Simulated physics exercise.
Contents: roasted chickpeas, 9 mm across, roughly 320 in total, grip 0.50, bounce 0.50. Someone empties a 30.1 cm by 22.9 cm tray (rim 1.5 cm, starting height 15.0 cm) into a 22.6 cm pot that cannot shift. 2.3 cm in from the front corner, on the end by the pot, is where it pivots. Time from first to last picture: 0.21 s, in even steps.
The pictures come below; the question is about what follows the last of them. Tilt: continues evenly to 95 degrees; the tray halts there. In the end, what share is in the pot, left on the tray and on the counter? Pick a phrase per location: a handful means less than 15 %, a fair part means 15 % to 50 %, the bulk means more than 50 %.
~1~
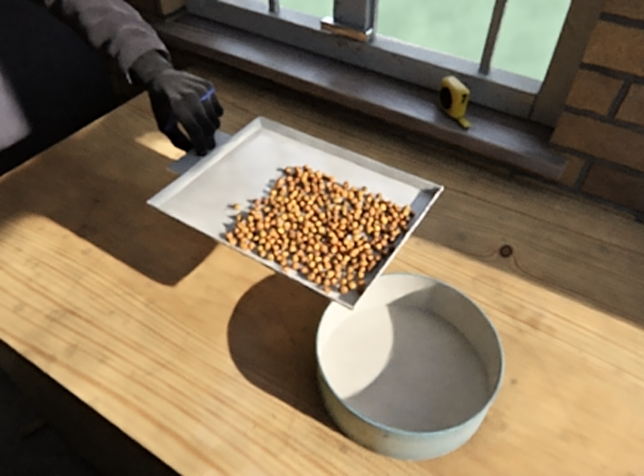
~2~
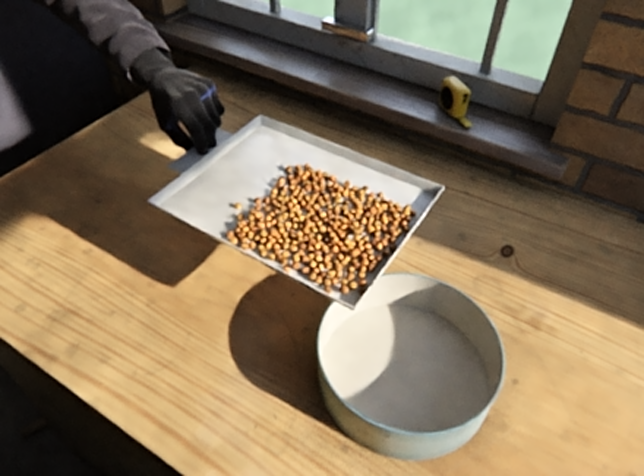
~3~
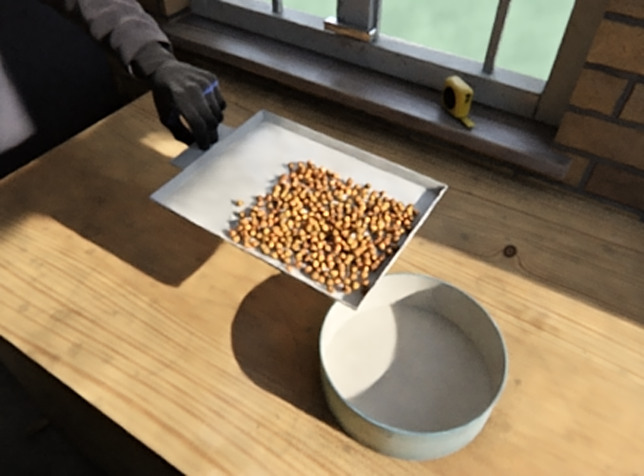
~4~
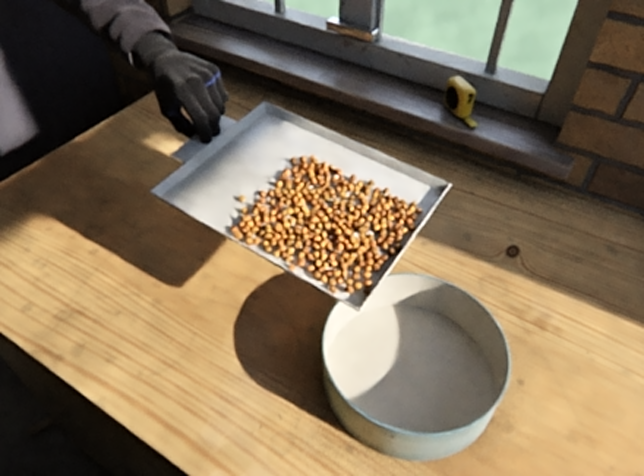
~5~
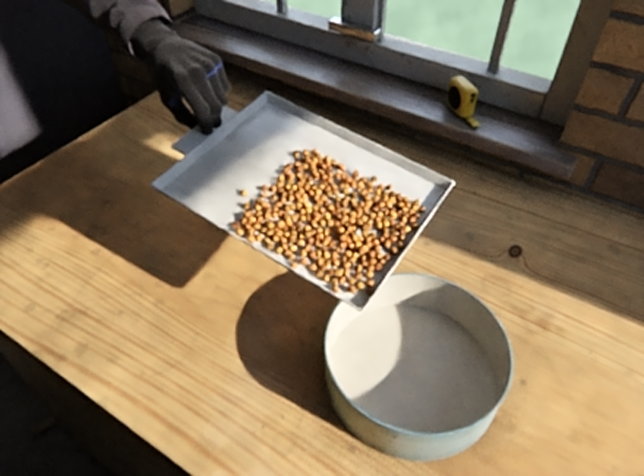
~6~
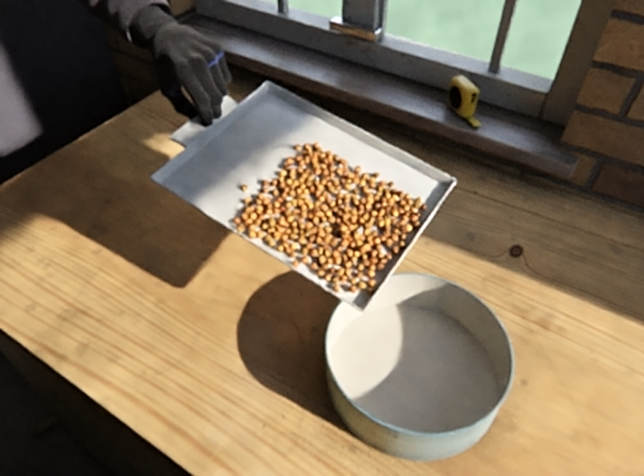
Pot: The bulk, tray: A handful, counter: A handful.
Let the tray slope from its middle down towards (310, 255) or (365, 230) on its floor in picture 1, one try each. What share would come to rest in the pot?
Near 80 and 65 percent, in that order.
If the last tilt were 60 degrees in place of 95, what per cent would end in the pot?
60 per cent.
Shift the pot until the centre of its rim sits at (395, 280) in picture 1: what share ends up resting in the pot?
20 %.
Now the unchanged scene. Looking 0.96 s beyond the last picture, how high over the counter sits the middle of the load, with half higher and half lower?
Roughly 18 centimetres.
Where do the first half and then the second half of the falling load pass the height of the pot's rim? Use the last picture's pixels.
(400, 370) or so first, later (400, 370).
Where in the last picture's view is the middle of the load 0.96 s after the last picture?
I reckon close to (391, 276).
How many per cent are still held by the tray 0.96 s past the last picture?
Some 80 per cent of the load.
Then, 0.57 s after the last picture, tilt 50 degrees; the tray holds 100 %, the pot 0 %.
Then, 0.96 s after the last picture, tilt 77 degrees; the tray holds 80 %, the pot 5 %.
Then, 1.43 s after the last picture, tilt 95 degrees; the tray holds 0 %, the pot 100 %.
In the end, pot 100 %, tray 0 %, counter 0 %.
